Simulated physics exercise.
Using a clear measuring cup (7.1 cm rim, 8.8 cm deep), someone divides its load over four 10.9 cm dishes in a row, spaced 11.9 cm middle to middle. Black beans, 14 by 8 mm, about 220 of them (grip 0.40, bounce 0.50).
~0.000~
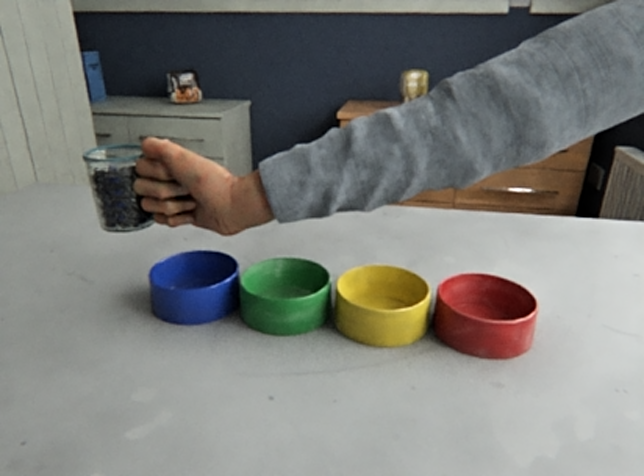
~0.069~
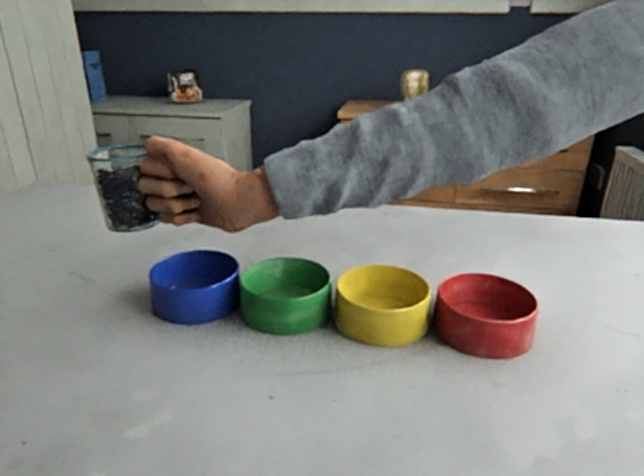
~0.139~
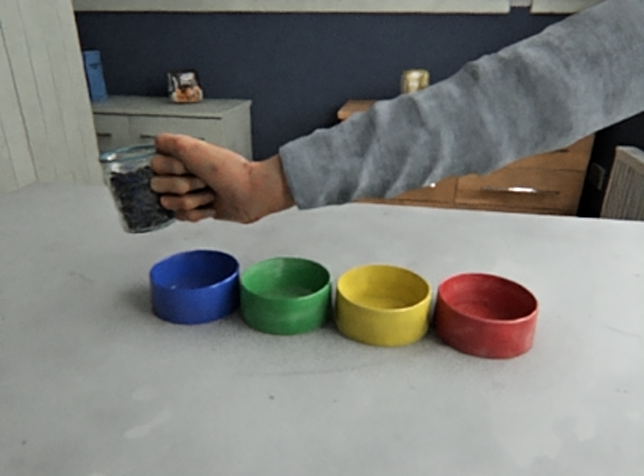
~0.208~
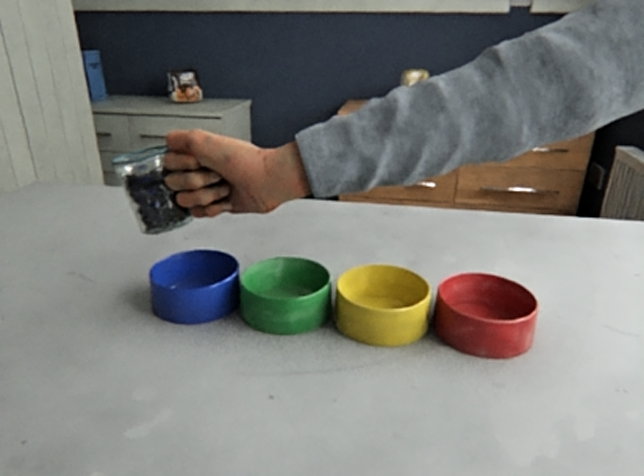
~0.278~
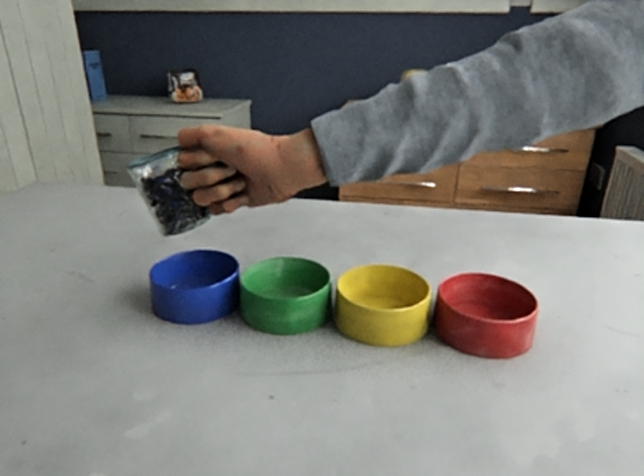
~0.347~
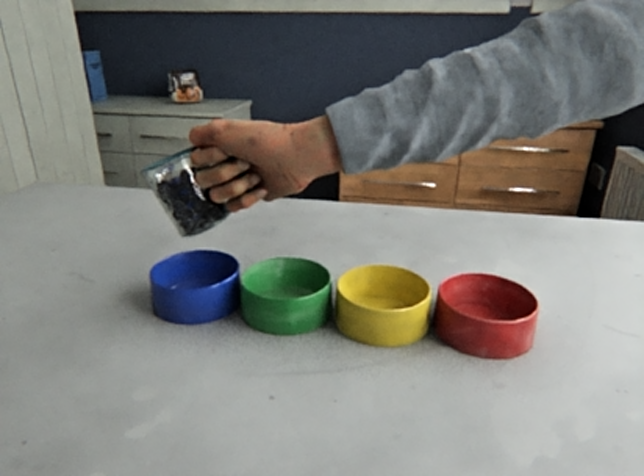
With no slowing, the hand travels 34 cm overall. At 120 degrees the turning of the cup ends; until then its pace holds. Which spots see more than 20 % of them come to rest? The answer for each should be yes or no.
Red - no, blue - no, green - no, yellow - yes, counter - no.
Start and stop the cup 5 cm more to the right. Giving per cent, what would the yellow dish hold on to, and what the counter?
Yellow 100, counter 0.
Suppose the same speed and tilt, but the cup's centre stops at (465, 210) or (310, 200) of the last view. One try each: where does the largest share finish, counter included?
Most lands at yellow on the first run and at green on the second.
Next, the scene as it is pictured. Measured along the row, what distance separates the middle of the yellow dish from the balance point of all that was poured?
About 3 cm to its left-hand side.
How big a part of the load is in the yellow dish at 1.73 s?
I'd say around 75 per cent.
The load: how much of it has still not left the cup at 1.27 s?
My estimate is about 95 per cent.
After 0.90 s, tilt 69 degrees; cup holds 100 %.
After 1.27 s, tilt 100 degrees; cup holds 95 %.
Then, at 1.73 s, tilt 120 degrees; cup holds 10 %, green 5 %, yellow 75 %.
By 3.1 s all is still; red 0 %, blue 0 %, green 5 %, yellow 85 %, counter 10 %.
